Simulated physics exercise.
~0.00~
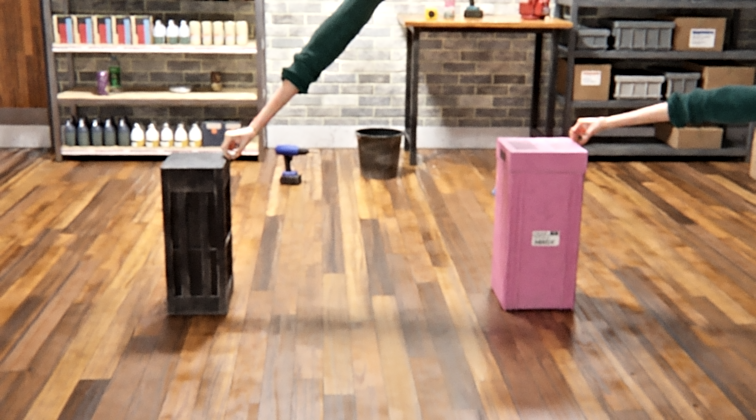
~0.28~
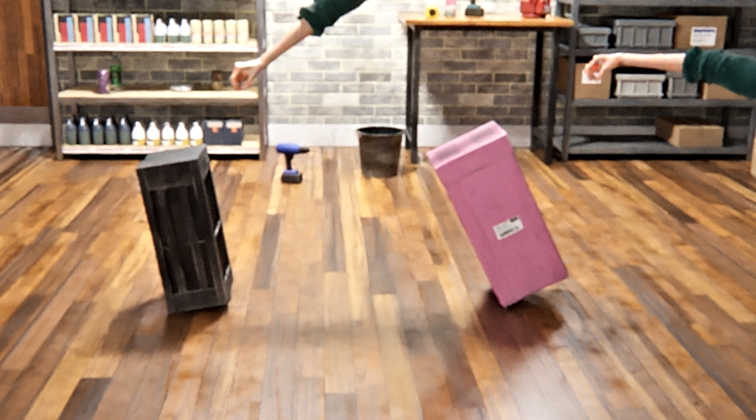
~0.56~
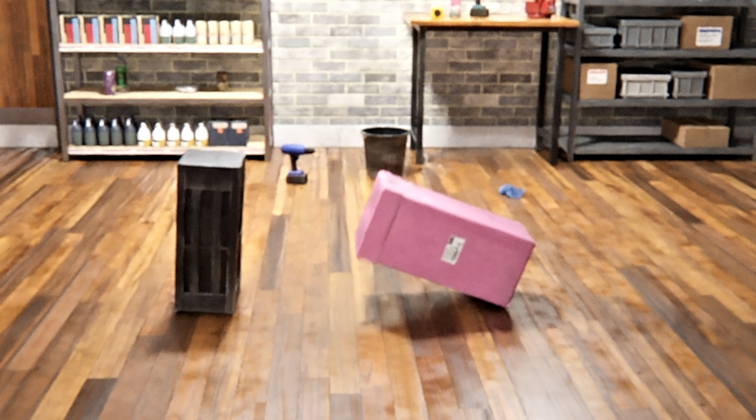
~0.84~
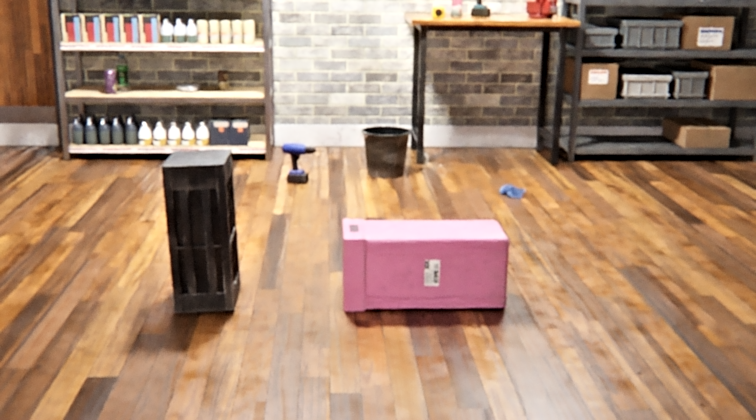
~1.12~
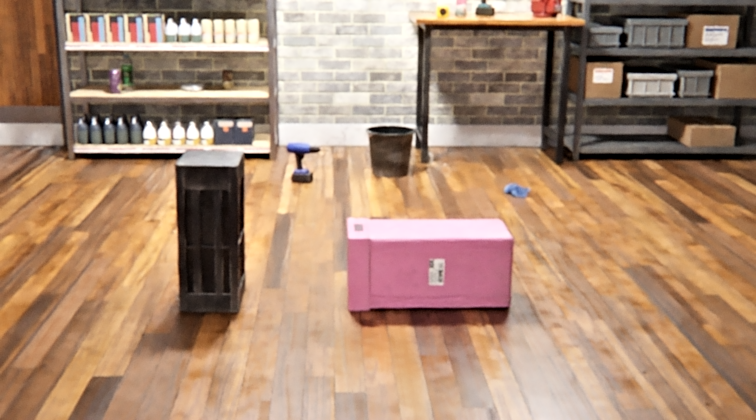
Two hands shoved a tall black crate and a tall pink tote to the left and let go. The crate tipped, rocked back and settled upright, while the tote leaned farther, toppled left and ended lying on its side.
